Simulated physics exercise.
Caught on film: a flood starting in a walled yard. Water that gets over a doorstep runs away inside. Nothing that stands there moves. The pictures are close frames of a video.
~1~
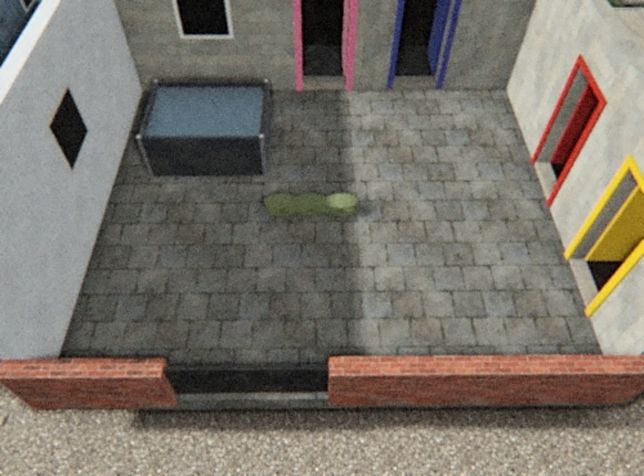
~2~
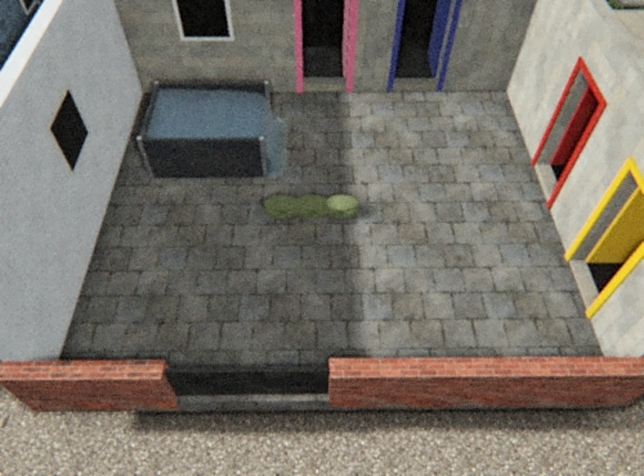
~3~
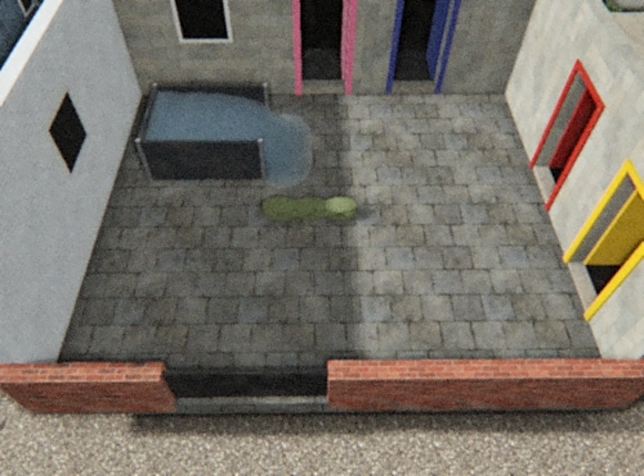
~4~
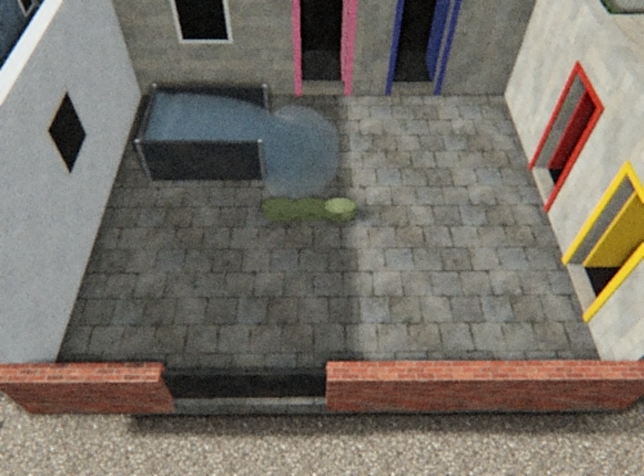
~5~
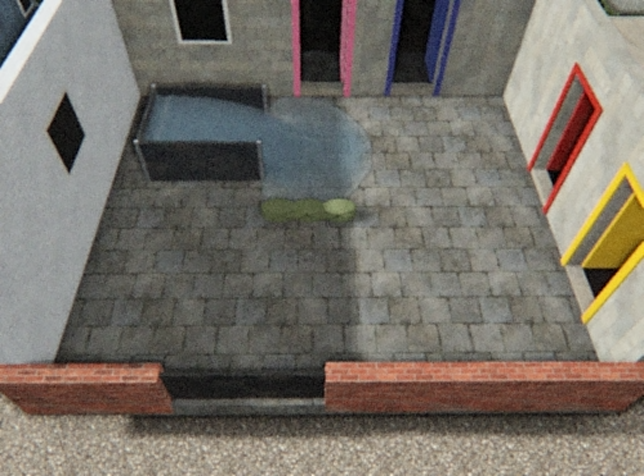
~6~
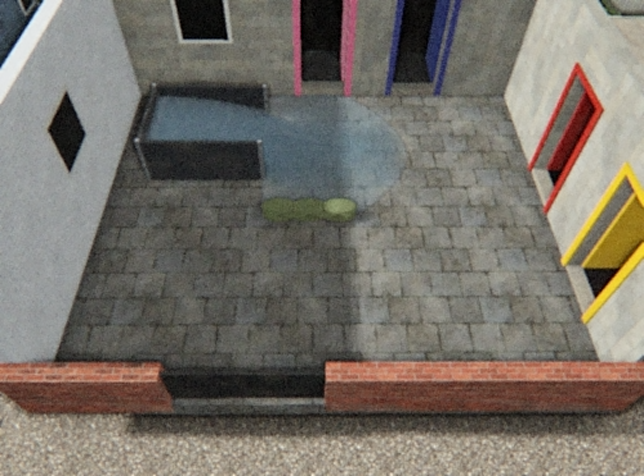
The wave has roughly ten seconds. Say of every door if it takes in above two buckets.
One by one: The blue door holds within the limit; the red door floods; the yellow door floods; the pink door holds within the limit.
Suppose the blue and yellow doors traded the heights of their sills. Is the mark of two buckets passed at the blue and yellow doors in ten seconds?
One by one: Blue door takes more; yellow door holds.
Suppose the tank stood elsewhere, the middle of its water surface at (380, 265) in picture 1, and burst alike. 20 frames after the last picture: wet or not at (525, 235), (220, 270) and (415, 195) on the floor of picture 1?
In turn: Awash, not flooded, free of water.
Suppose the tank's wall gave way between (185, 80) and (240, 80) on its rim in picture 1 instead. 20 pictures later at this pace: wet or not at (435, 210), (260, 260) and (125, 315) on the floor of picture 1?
One after the other: Under water, free of water, covered.
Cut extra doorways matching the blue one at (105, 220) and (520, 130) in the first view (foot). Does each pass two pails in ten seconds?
In turn: Takes less, floods.
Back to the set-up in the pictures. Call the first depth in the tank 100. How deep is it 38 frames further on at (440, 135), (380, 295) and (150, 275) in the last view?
In that order: 10, 4 and 0 per cent.
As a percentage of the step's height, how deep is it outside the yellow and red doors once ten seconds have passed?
Near 130 and 20 in a hundred.
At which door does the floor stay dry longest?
That is the yellow-painted one.
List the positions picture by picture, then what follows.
In the first picture, the tank at (207, 112) is whole and still.
In the second picture, water pours out at (265, 135) and has run to (273, 118).
In the third picture, water pours out at (264, 139) and has run to (291, 185).
In the fourth picture, water pours out at (264, 141) and has run to (323, 119).
In the fifth picture, water pours out at (263, 143) and has run to (367, 144).
In the sixth picture, water pours out at (263, 143) and has run to (402, 159).
A moment on, water covers 35 % of the floor; the blue door wet at the sill, nothing in, the red door not reached, the yellow door not reached, the pink door wet at the sill, nothing in.
Next, water covers 40 % of the floor; the blue door wet at the sill, nothing in, the red door over two buckets in, the yellow door not reached, the pink door wet at the sill, nothing in.
Then, water covers 45 % of the floor; the blue door wet at the sill, nothing in, the red door far over two buckets in, the yellow door under two buckets in, the pink door wet at the sill, nothing in.
Later, water covers 60 % of the floor; the blue door wet at the sill, nothing in, the red door far over two buckets in, the yellow door over two buckets in, the pink door wet at the sill, nothing in.
In the end, water covers 95 % of the floor; the blue door wet at the sill, nothing in, the red door far over two buckets in, the yellow door over two buckets in, the pink door wet at the sill, nothing in.
